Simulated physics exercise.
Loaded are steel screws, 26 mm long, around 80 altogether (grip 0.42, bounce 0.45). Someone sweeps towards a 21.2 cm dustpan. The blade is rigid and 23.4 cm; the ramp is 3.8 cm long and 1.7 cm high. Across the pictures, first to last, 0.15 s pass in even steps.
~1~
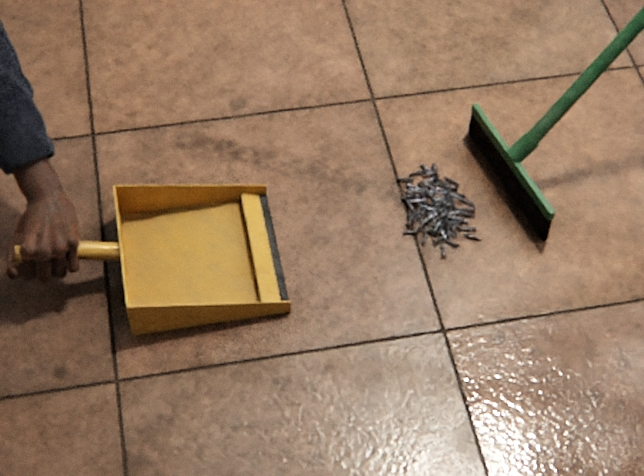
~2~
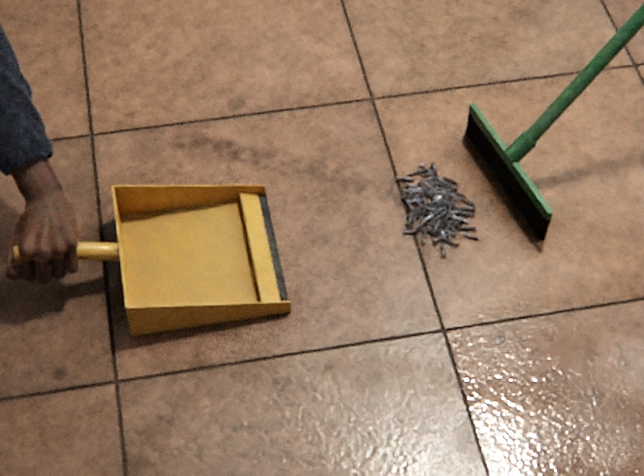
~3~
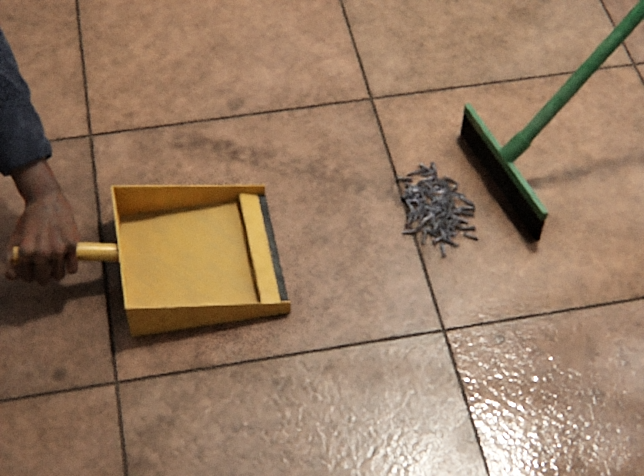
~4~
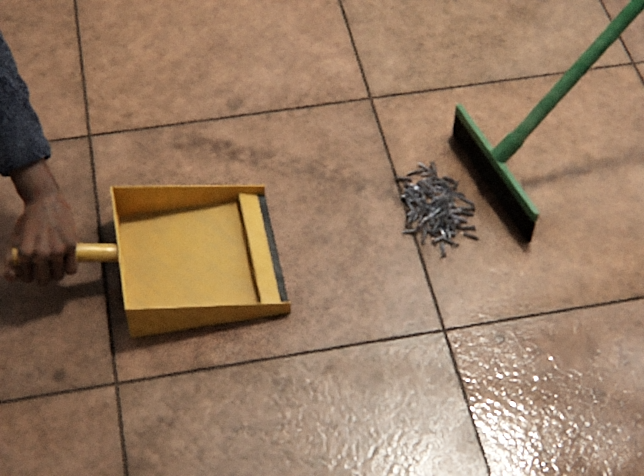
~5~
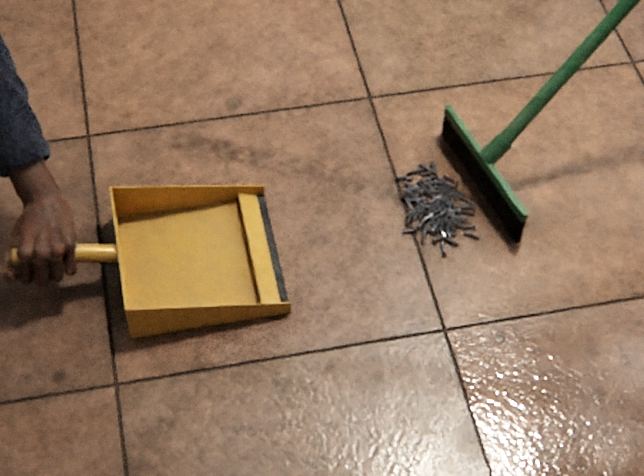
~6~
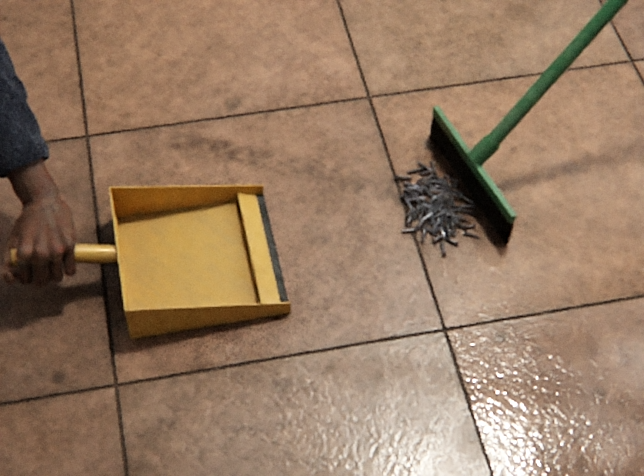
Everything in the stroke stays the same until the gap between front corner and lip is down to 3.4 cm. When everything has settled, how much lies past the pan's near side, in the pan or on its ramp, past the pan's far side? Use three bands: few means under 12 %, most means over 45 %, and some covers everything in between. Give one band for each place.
Near side: Few, pan: Few, far side: Few.
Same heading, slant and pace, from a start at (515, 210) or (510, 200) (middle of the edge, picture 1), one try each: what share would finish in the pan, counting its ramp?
Estimates: 5 percent and 5 percent.
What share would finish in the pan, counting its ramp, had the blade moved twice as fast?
Then about 30 per cent.
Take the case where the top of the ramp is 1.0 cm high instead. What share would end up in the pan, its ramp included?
Something like 0 per cent, ramp included.
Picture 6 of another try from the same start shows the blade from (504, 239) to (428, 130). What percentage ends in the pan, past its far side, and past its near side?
Split: Pan = 15, far = 5, near = 20.
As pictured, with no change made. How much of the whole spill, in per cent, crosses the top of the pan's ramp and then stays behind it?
I'd put it near 0 per cent.
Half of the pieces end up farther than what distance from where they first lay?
Median: Approx. 22 cm.
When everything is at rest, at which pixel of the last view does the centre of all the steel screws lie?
Approximately (292, 235) in the last view.
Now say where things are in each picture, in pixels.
Blade from (550, 216) to (475, 111), moved 0.0 cm, 0 of the pieces shifted so far; middle of the pieces at (441, 210); pan at (189, 264), in the first frame.
Blade from (548, 216) to (473, 110), moved 0.3 cm, 0 of the pieces shifted so far; middle of the pieces at (440, 209), in the second frame.
Blade from (543, 216) to (467, 110), moved 1.0 cm, 0 of the pieces shifted so far; middle of the pieces at (440, 209), in the third frame.
Blade from (535, 217) to (459, 111), moved 2.3 cm, 0 of the pieces shifted so far; middle of the pieces at (440, 209), in the fourth frame.
Blade from (523, 218) to (448, 112), moved 4.0 cm, 0 of the pieces shifted so far; middle of the pieces at (440, 208), in the fifth frame.
Blade from (512, 219) to (436, 113), moved 5.8 cm, 0 of the pieces shifted so far; middle of the pieces at (439, 208); pan at (187, 266), in the sixth frame.
Then, 0.21 s after the last picture, middle of the blade 18 cm from the lip; 0 % over the lip, far side 5 %, near side 0 %.
Then, 0.35 s after the last picture, middle of the blade 10 cm from the lip; 0 % over the lip, far side 5 %, near side 0 %.
Then, 0.62 s after the last picture, middle of the blade 6 cm from the lip; 5 % over the lip, far side 5 %, near side 0 %.
In the end, near side 0 %, pan 0 %, far side 5 %, in front of the lip or behind the blade 90 %.
